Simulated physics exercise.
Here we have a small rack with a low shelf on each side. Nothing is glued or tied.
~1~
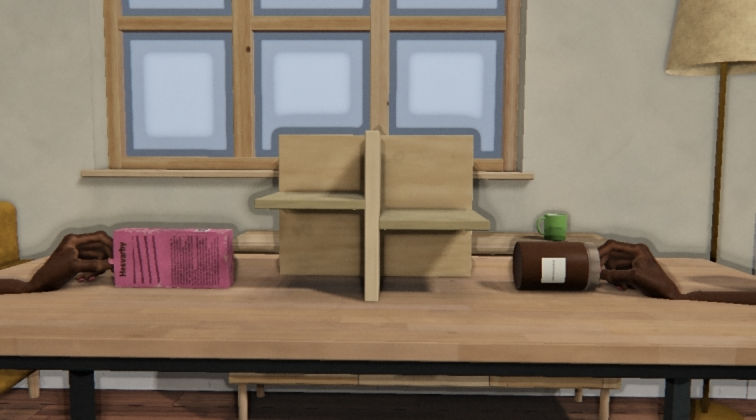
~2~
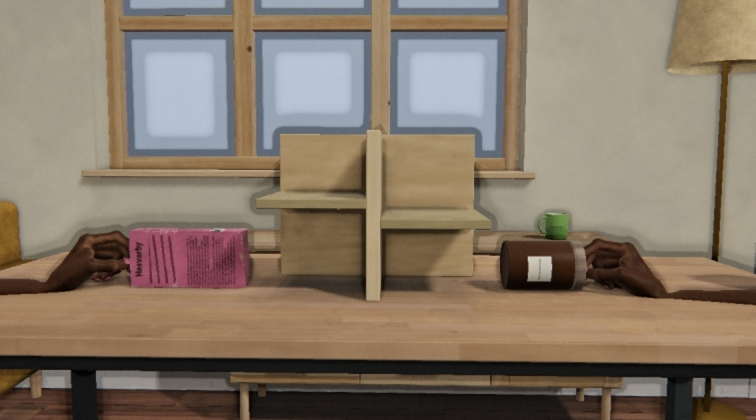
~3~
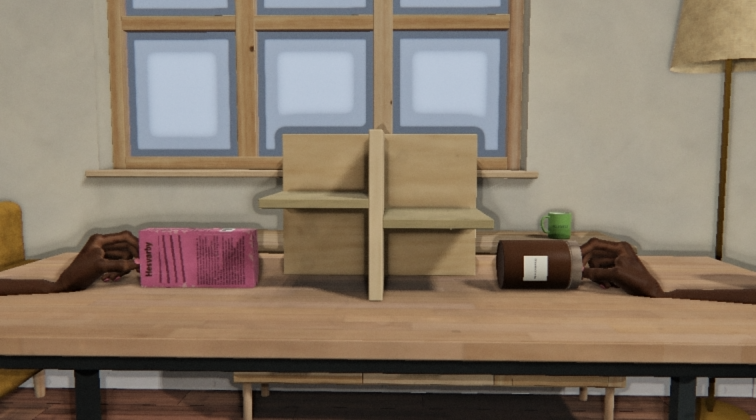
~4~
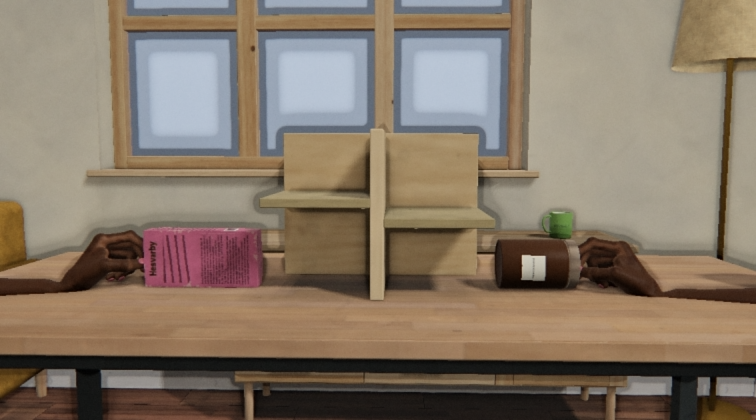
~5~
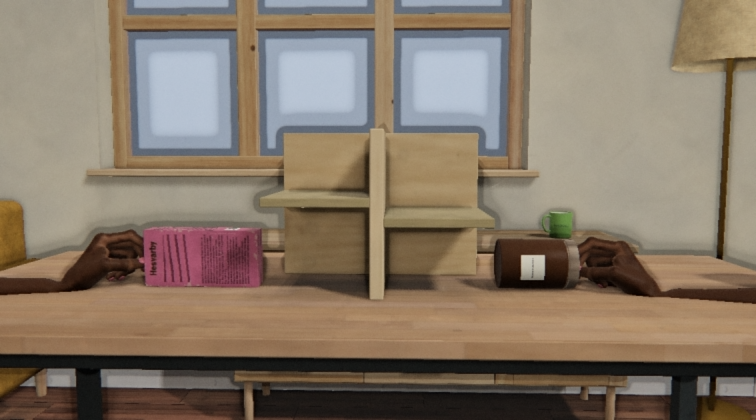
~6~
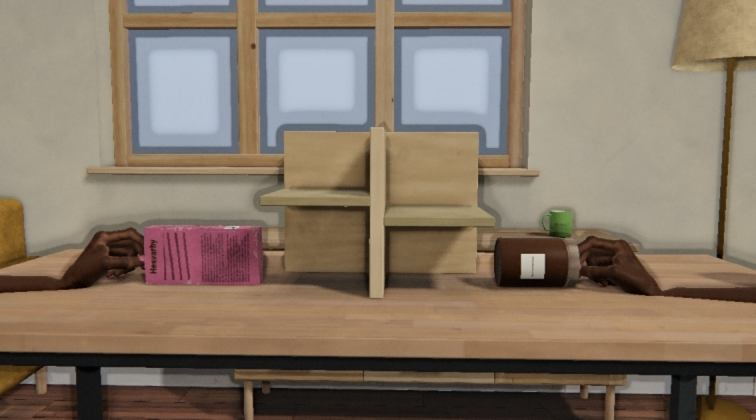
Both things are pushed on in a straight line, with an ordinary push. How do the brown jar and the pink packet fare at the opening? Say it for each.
Outcome: The brown jar slides in and the pink packet slides in.
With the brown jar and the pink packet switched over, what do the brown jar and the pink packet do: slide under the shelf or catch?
The brown jar gets in; the pink packet goes under.
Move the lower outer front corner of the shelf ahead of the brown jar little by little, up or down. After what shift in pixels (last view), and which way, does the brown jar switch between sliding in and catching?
A shift of 20 pixels, going down.
Then, 0.42 s later than the last frame, brown jar sliding up to the opening near (498, 262); pink packet sliding up to the opening near (239, 255).
Then, 0.76 s later than the last frame, brown jar all the way in near (452, 262); pink packet part of the way in near (285, 256).
When it is over, the brown jar clears the shelf, near (441, 262); the pink packet clears the shelf, near (312, 256).
